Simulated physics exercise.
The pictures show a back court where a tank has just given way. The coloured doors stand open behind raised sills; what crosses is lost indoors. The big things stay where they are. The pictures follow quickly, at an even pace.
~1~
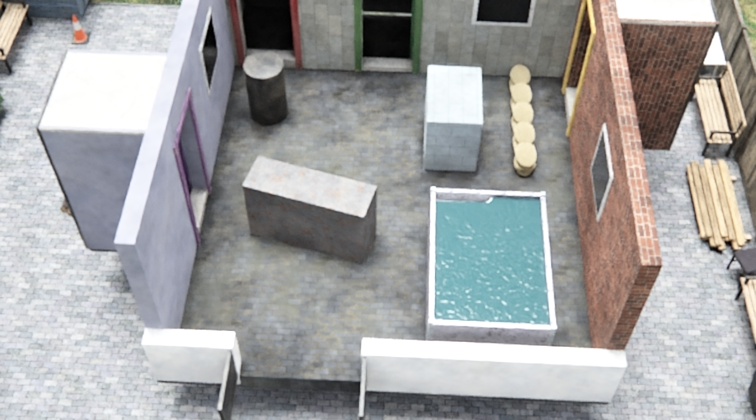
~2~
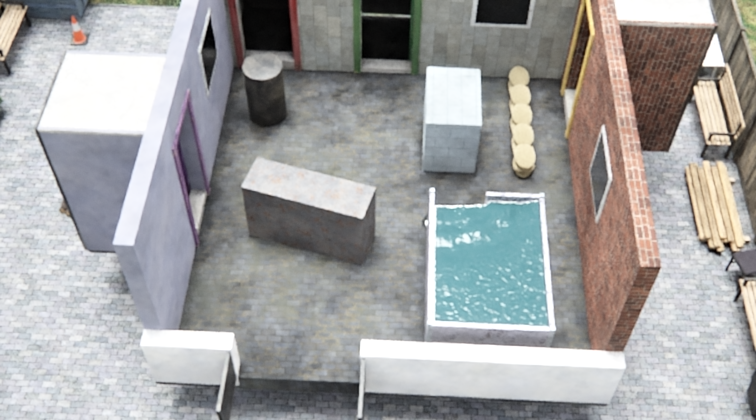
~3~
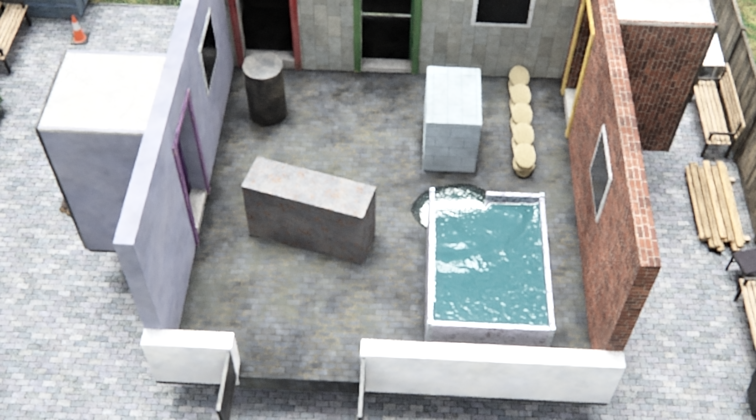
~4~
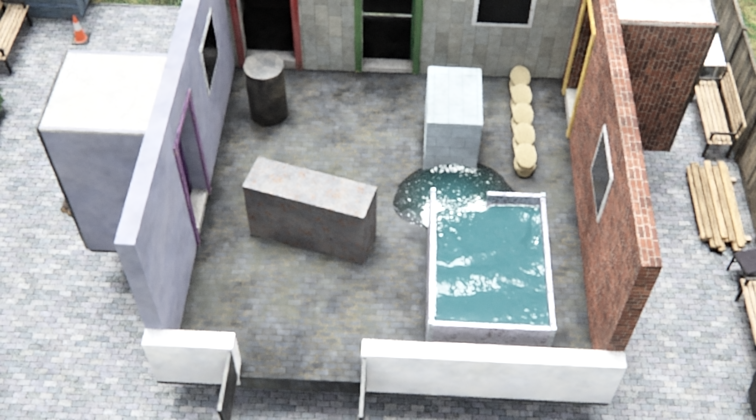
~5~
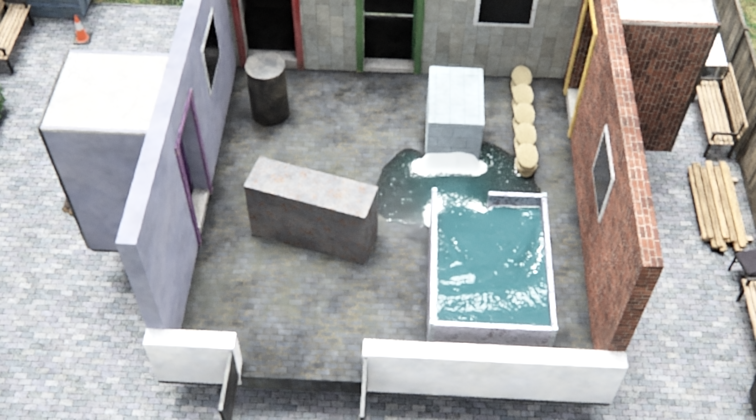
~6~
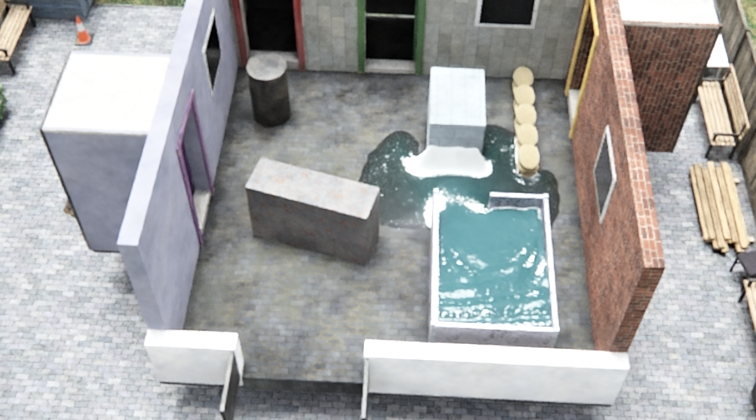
Water bursting through the far side of a white-walled tank in a walled court, spreading around a pale block and stacked discs.
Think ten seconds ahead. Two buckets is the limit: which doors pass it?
In the end: The green door stays under that; the red door stays under that; the yellow door stays under that; the purple door stays under that.
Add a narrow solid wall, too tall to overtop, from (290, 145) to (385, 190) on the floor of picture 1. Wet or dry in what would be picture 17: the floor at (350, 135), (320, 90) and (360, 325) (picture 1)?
In turn: Flooded, wet, dry.
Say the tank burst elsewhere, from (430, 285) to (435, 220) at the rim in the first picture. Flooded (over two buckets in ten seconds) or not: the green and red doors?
Then: Green door lets less in; red door is under.
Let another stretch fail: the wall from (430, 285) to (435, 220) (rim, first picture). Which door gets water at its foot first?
That is the purple one.
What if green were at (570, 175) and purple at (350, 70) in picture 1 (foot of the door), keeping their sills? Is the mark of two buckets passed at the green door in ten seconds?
Green is over.
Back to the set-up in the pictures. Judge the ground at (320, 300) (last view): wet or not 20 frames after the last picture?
Answer: No water.
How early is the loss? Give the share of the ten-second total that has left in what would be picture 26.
Some 0 per cent.
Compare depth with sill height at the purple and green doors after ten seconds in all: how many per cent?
Roughly 80 per cent, then 80 per cent.
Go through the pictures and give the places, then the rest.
The first picture shows the tank at (489, 258) is whole and still.
In the second picture, the front is at a hidden place, out from the gap on the tank's far side.
In the third picture, the front is at (472, 190), out from the gap on the tank's far side.
In the fourth picture, water pours out on the tank's far side and has run to (479, 167).
In the fifth picture, the front is at (491, 149), out from the gap on the tank's far side.
In the sixth picture, the front is at (503, 131), out from the gap on the tank's far side.
A moment on, water covers 30 % of the floor; the green door not reached, the red door not reached, the yellow door not reached, the purple door not reached.
Next, water covers 50 % of the floor; the green door wet at the sill, nothing in, the red door wet at the sill, nothing in, the yellow door wet at the sill, nothing in, the purple door not reached.
Then, water covers 65 % of the floor; the green door wet at the sill, nothing in, the red door wet at the sill, nothing in, the yellow door wet at the sill, nothing in, the purple door wet at the sill, nothing in.
Later, water covers 80 % of the floor; the green door wet at the sill, nothing in, the red door under two buckets in, the yellow door wet at the sill, nothing in, the purple door under two buckets in.
In the end, water covers 95 % of the floor; the green door under two buckets in, the red door under two buckets in, the yellow door wet at the sill, nothing in, the purple door under two buckets in.
